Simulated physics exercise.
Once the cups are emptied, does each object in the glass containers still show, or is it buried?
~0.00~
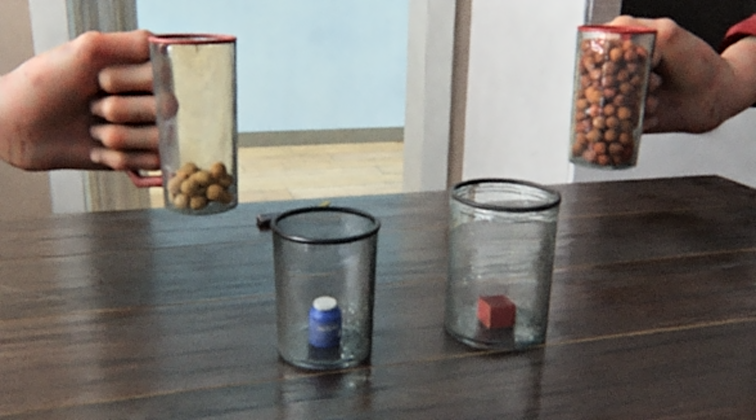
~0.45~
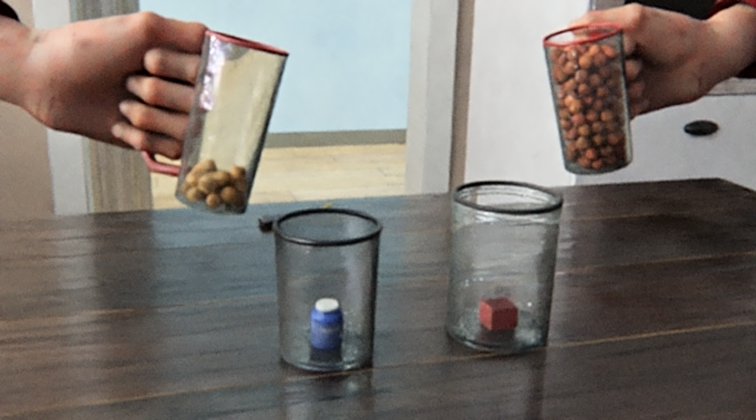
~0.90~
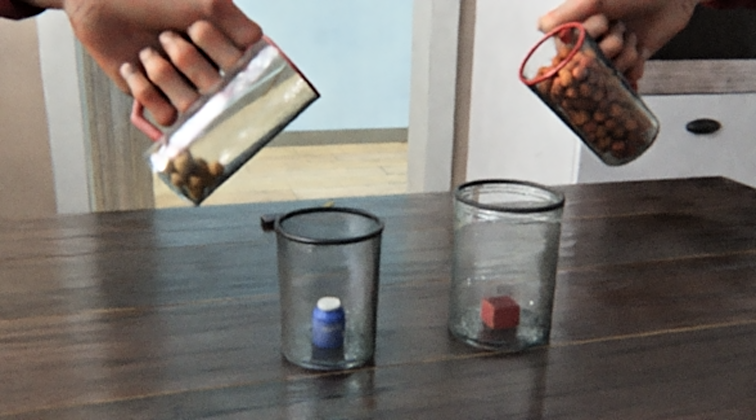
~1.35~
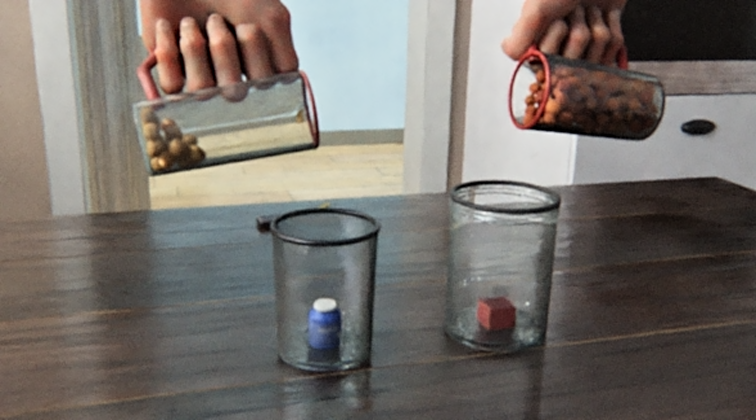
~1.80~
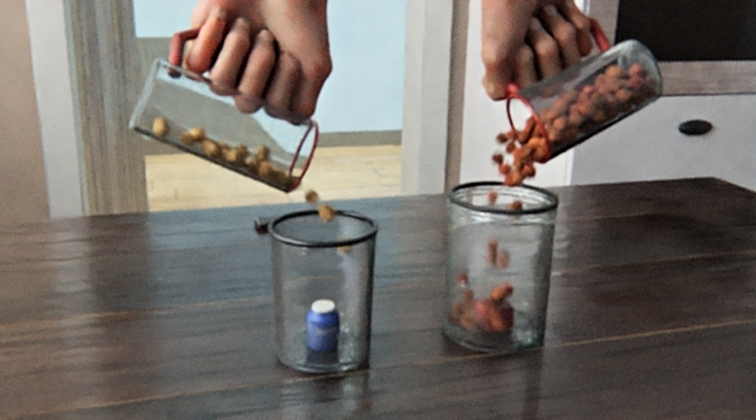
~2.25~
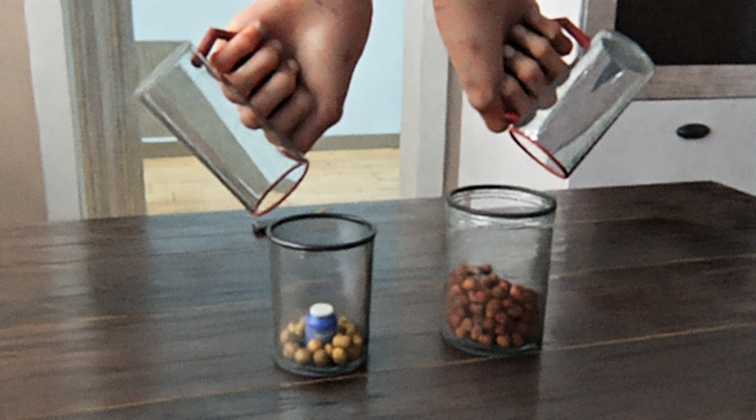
The blue object on the left still shows above the pieces around it. The red cube on the right is buried out of sight.
